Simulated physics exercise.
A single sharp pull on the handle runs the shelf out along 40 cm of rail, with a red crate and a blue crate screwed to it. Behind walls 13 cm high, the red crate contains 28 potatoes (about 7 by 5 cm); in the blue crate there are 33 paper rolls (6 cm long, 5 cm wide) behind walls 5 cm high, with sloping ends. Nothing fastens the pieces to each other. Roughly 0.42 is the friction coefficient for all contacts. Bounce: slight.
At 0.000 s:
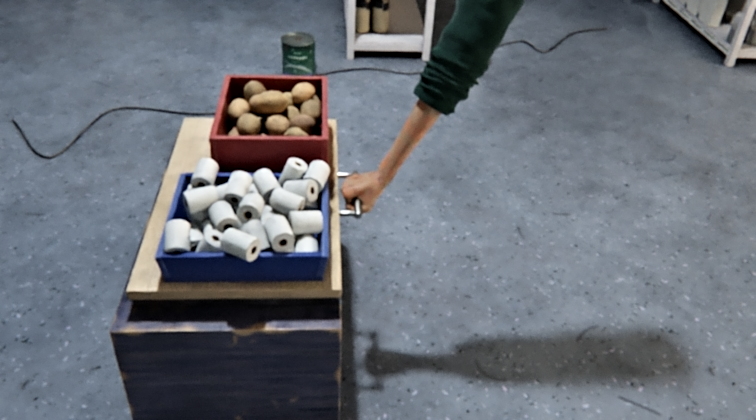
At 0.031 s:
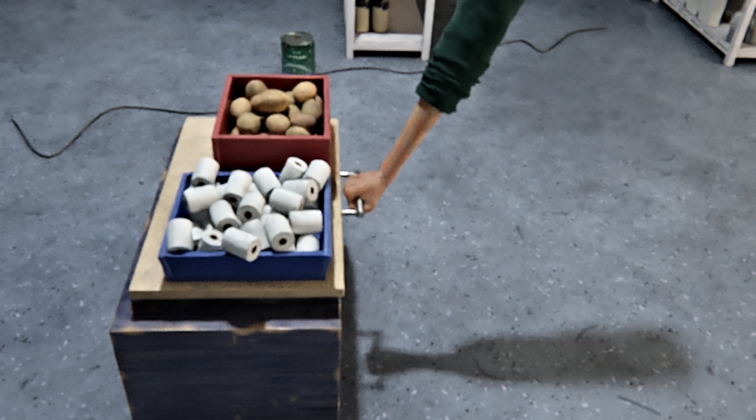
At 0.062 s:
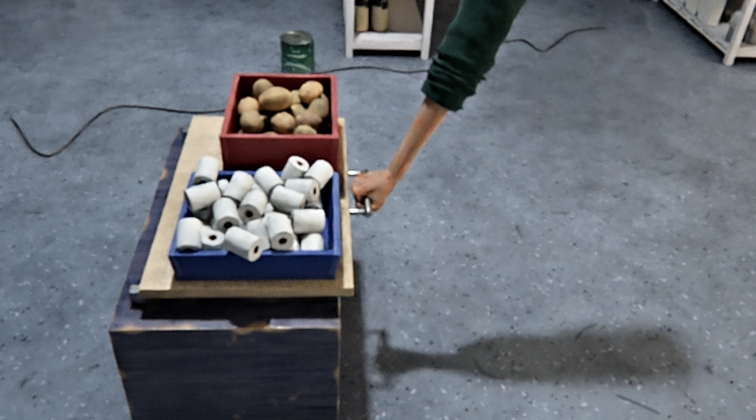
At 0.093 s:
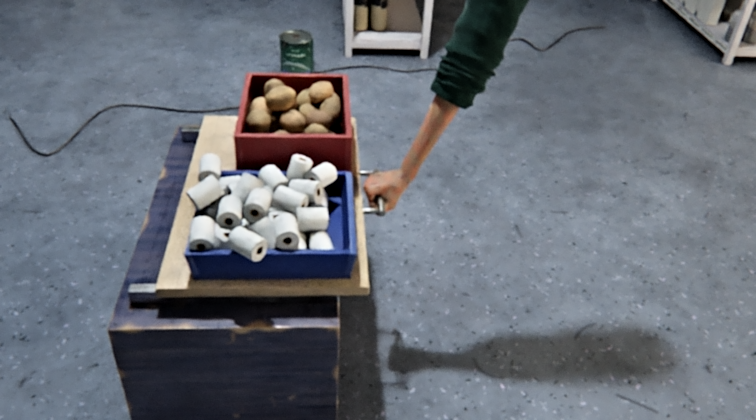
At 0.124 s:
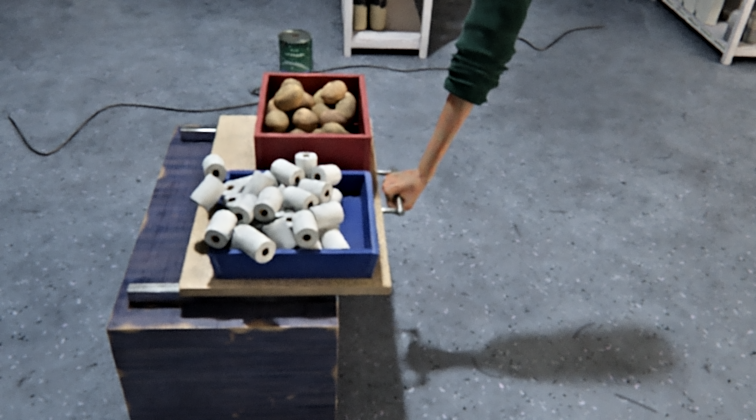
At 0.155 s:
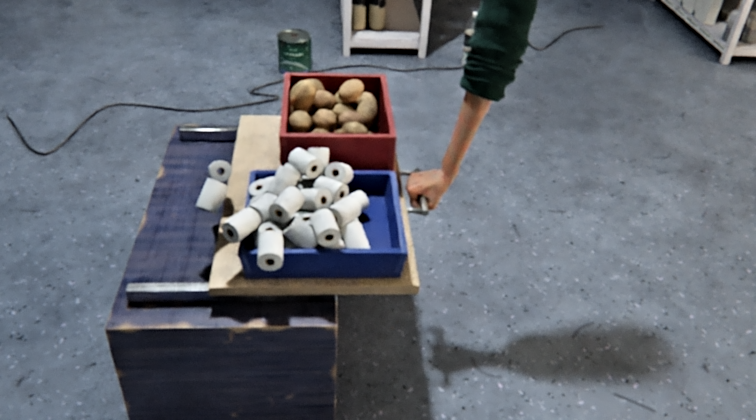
A hand pulled a wooden shelf rightward by its handle, carrying a red crate of potatoes and a blue crate of white rolls, whose contents shifted left before a few rolls went over the blue crate's left side.
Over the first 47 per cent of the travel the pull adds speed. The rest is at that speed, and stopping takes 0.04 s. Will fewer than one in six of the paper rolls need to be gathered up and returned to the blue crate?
No.
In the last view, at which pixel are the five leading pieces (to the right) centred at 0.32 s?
At about (490, 184).
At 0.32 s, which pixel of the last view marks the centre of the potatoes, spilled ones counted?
The middle is around (438, 127).
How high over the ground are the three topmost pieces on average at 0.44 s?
66 cm.
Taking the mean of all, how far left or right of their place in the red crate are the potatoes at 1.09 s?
About 4 cm to the right.
After 0.24 s, the shelf hits its stop.
After 0.32 s, 0 of 28 out of the red crate and 6 of 33 out of the blue crate.
After 0.44 s, 1 of 28 out of the red crate and 11 of 33 out of the blue crate.
After 0.66 s, 1 of 28 out of the red crate and 16 of 33 out of the blue crate.
When it is over (at 1.09 s), 1 of 28 out of the red crate and 16 of 33 out of the blue crate. Asked share, 16 of 33, 48 per cent.
